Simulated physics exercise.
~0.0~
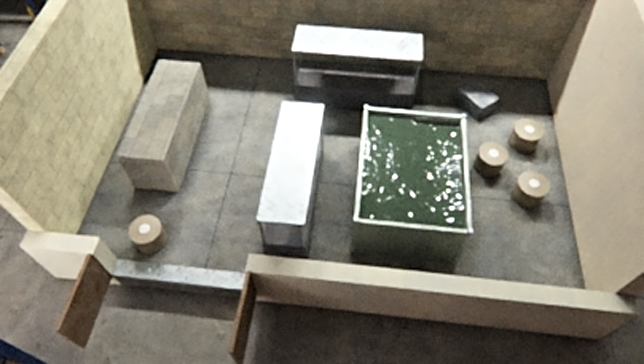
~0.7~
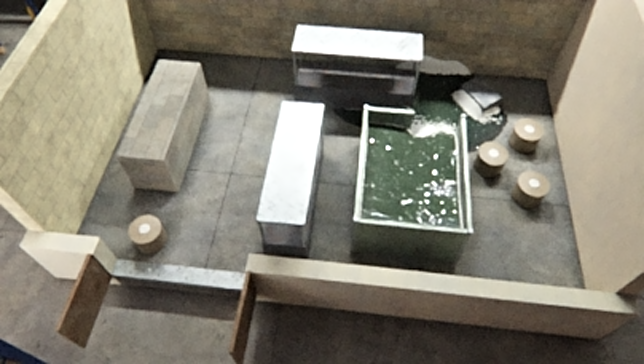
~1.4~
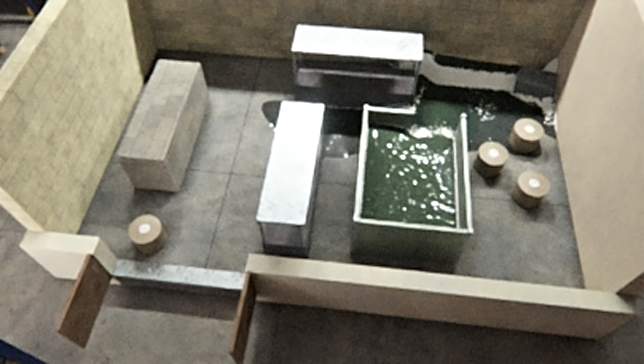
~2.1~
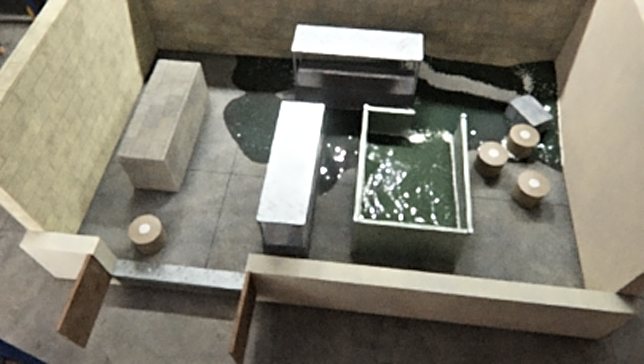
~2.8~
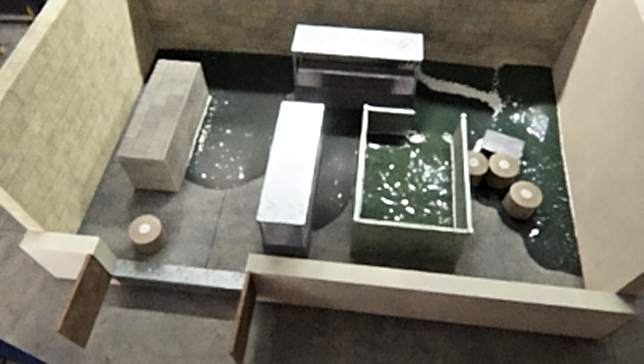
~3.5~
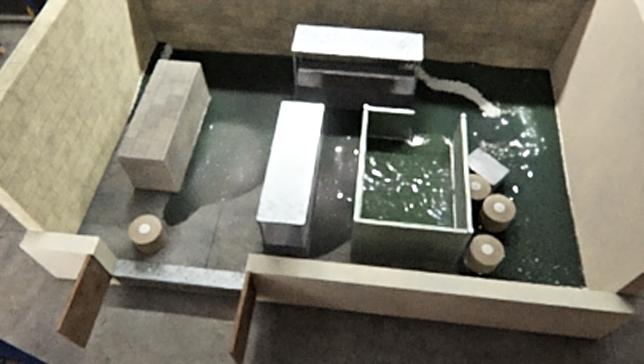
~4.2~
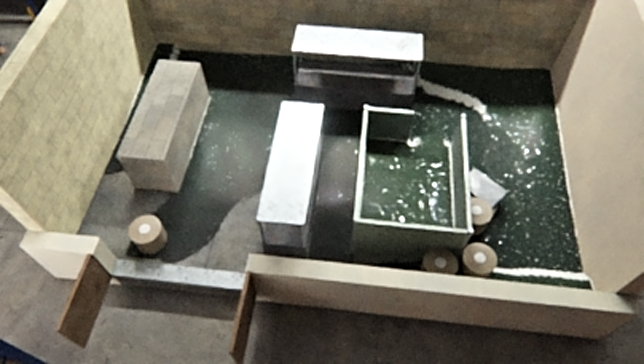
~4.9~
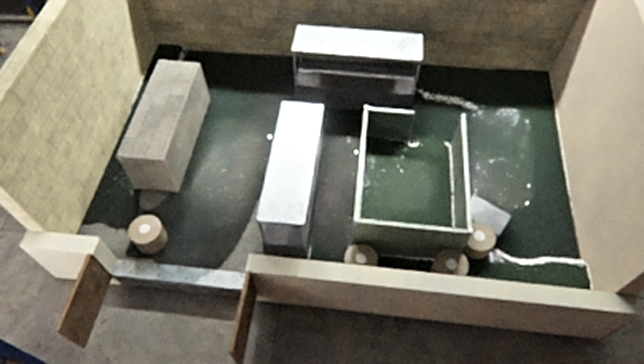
Walled room with a tank of green water bursting at the back, flooding the floor and carrying round tubs toward the near wall.
